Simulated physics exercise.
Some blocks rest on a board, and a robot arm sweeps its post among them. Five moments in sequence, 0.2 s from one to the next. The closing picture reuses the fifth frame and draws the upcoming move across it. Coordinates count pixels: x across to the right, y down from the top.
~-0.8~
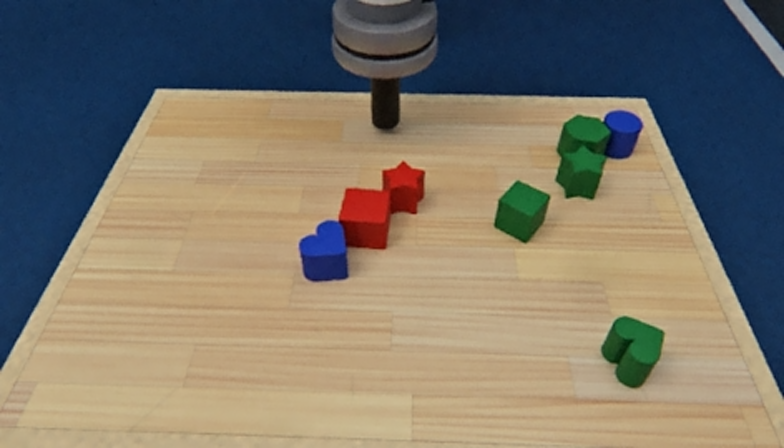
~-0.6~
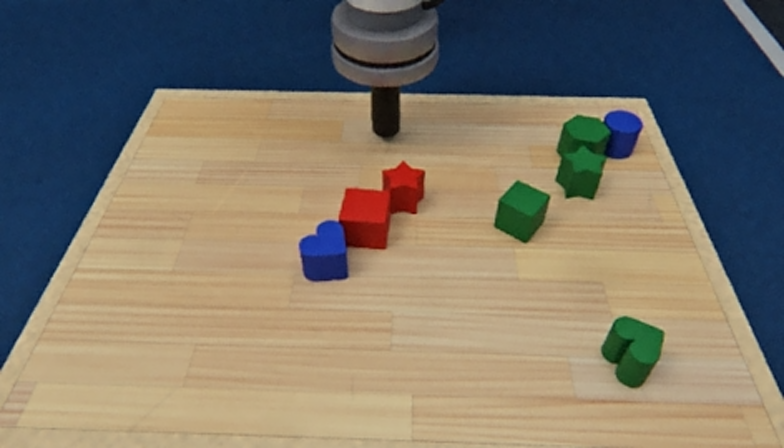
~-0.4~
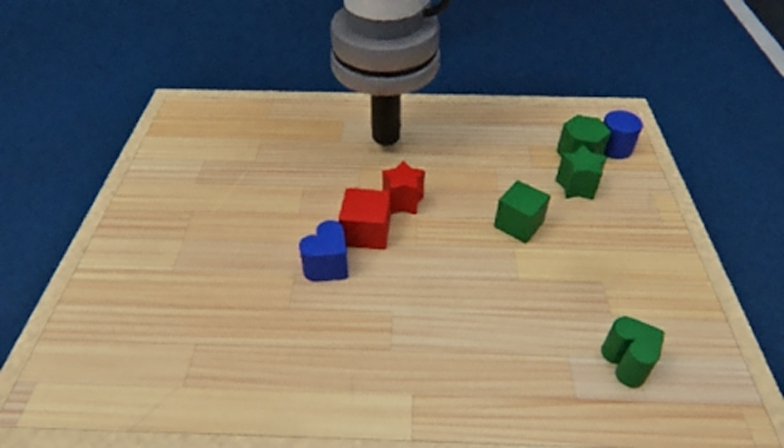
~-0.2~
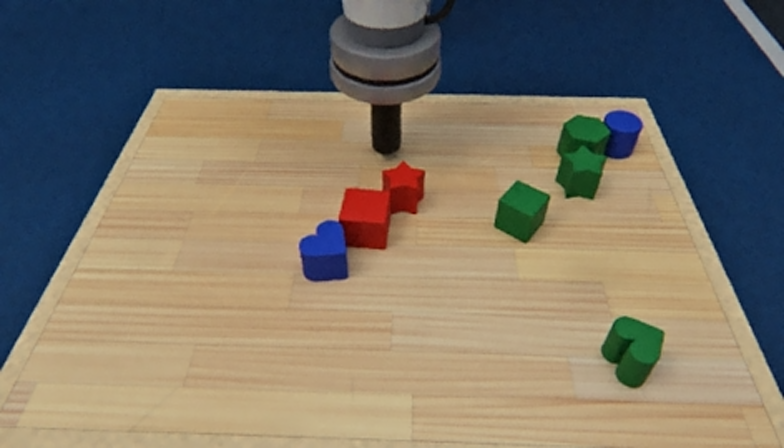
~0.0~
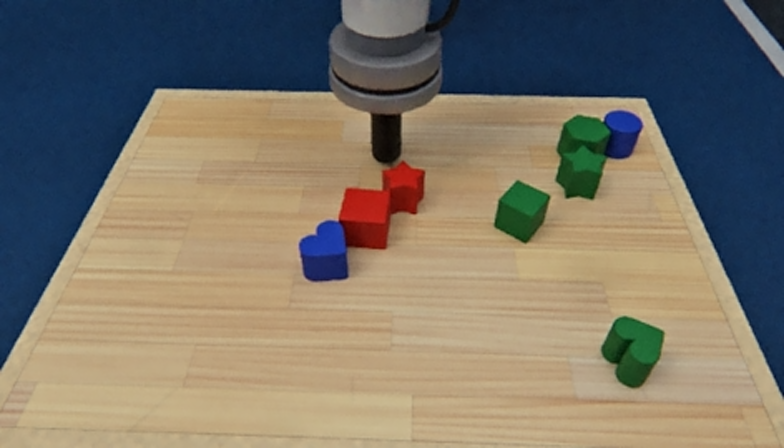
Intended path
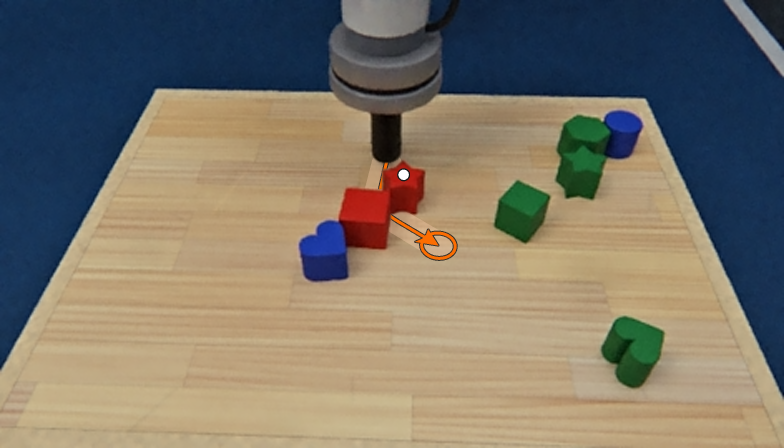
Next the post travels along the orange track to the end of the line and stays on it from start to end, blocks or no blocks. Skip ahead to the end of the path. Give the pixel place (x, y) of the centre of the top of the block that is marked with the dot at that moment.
My estimate: (449, 194).
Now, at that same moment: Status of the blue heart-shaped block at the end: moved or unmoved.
By the last moment of the path, the blue heart-shaped block has stayed put.
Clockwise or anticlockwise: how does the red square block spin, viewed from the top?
Overhead view: Clockwise.
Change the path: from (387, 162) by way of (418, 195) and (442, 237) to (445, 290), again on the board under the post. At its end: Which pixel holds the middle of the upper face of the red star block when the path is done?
In the picture, that point is around (410, 212).
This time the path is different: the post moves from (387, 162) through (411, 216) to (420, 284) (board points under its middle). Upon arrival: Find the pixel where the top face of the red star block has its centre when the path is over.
The middle of its upper face should be somewhere near (439, 283).
Drawn move, from (387, 162) through (380, 192) and (399, 222) to (438, 245); the dot is on the red star block.
The first path, step by step. One third of the way, post (380, 186); red star block (405, 178), turned 20° anticlockwise.
Two thirds of the way, post (400, 215); red square block (366, 214), turned 30° clockwise; red star block (432, 191), turned 65° anticlockwise.
At the end, post (439, 238); blue heart-shaped block still; red square block (366, 214), turned 30° clockwise; red star block (449, 194), turned 115° anticlockwise; green square block still.
